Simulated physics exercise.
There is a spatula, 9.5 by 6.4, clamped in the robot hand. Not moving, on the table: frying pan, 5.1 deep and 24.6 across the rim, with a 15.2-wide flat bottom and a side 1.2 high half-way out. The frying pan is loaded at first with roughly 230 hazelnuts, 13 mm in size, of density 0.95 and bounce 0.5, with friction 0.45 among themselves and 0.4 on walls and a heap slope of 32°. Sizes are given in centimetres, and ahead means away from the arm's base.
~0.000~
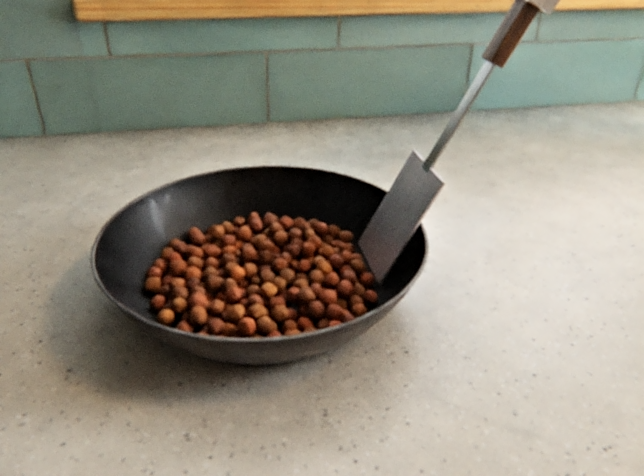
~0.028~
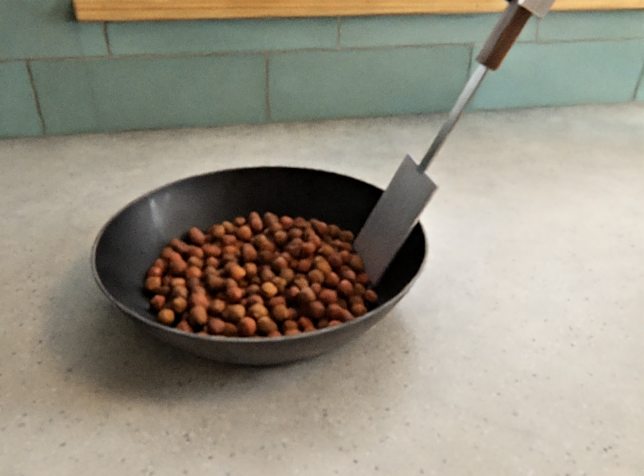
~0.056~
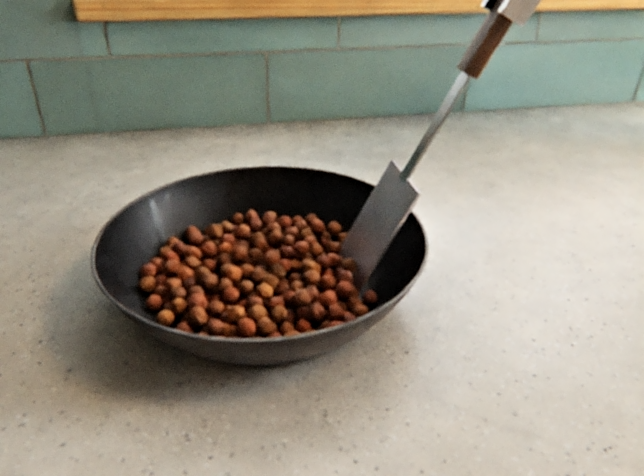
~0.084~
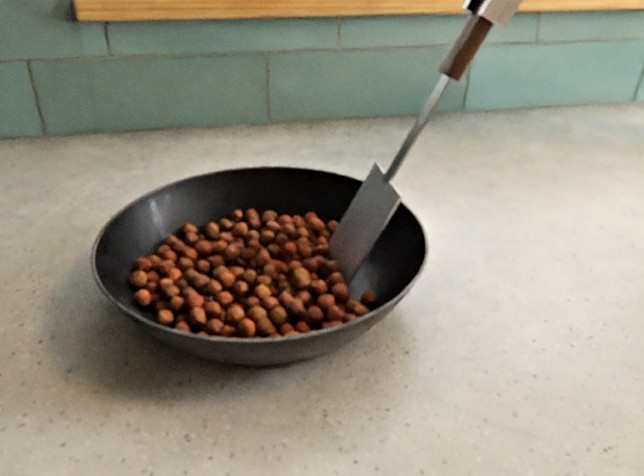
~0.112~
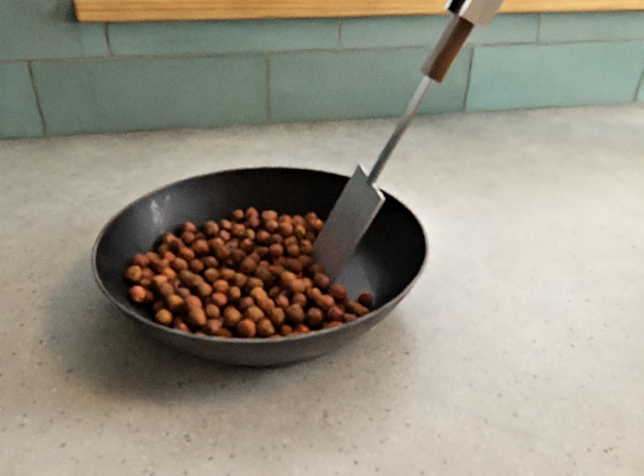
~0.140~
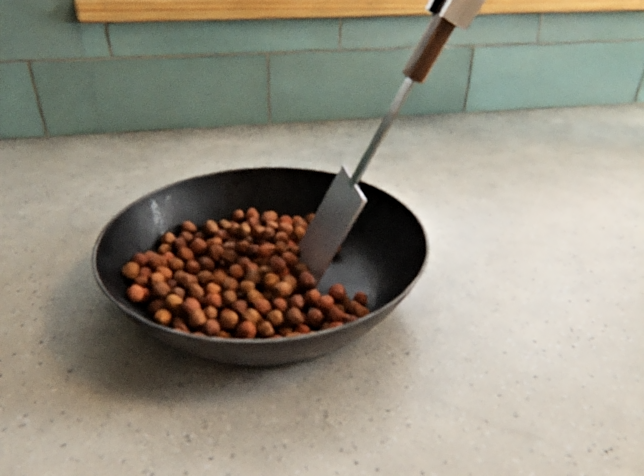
A metal spatula held by a robot hand slid leftward through a dark frying pan of hazelnuts, pushing some of them left and baring part of the pan's right side, while the pan stayed still.
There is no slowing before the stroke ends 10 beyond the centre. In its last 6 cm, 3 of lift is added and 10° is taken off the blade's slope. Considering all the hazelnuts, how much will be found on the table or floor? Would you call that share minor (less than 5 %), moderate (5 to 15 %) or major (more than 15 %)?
I would call it major.
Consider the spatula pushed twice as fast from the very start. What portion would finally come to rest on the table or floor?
Near 25 %.
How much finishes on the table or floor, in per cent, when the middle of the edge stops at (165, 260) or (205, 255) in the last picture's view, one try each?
About 0 and 0 per cent.
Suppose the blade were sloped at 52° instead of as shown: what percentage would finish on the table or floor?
That would leave close to 15 per cent on the table or floor.
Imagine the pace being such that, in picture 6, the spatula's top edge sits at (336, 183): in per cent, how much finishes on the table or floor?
Estimate: Close to 25 %.
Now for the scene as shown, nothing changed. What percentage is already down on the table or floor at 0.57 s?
It comes to some 20 in a hundred.
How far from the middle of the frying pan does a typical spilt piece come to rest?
It works out to near 22 cm.
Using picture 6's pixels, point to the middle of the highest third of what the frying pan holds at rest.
Near (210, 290).
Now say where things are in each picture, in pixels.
The first picture shows spatula top edge at (429, 165), sloping 63°; upper third of the load around (265, 270), from x 150 to 370, top at y 220; 232 in the frying pan.
The second picture shows spatula top edge at (423, 168), sloping 63°; upper third of the load around (267, 270), from x 150 to 370, top at y 220.
The third picture shows spatula top edge at (406, 175), sloping 63°; upper third of the load around (257, 270), from x 145 to 370, top at y 220.
The fourth picture shows spatula top edge at (388, 178), sloping 63°; upper third of the load around (252, 277), from x 140 to 370, top at y 215.
The fifth picture shows spatula top edge at (371, 180), sloping 63°; upper third of the load around (246, 276), from x 135 to 365, top at y 215.
The sixth picture shows spatula top edge at (354, 181), sloping 63°; upper third of the load around (239, 280), from x 130 to 360, top at y 215; 232 in the frying pan.
After 0.23 s, sloping 63°, highest piece 4 above the table; 232 in the frying pan.
After 0.33 s, sloping 59°, highest piece 6 above the table; 232 in the frying pan.
After 0.57 s, sloping 53°, highest piece 5 above the table; 184 in the frying pan, 44 on the table or floor, 4 on the blade or in flight.
After 1.62 s, sloping 53°, highest piece 4 above the table; 184 in the frying pan, 48 on the table or floor.
At rest, 184 in the frying pan, 48 on the table or floor. That is 21 % on the table or floor.
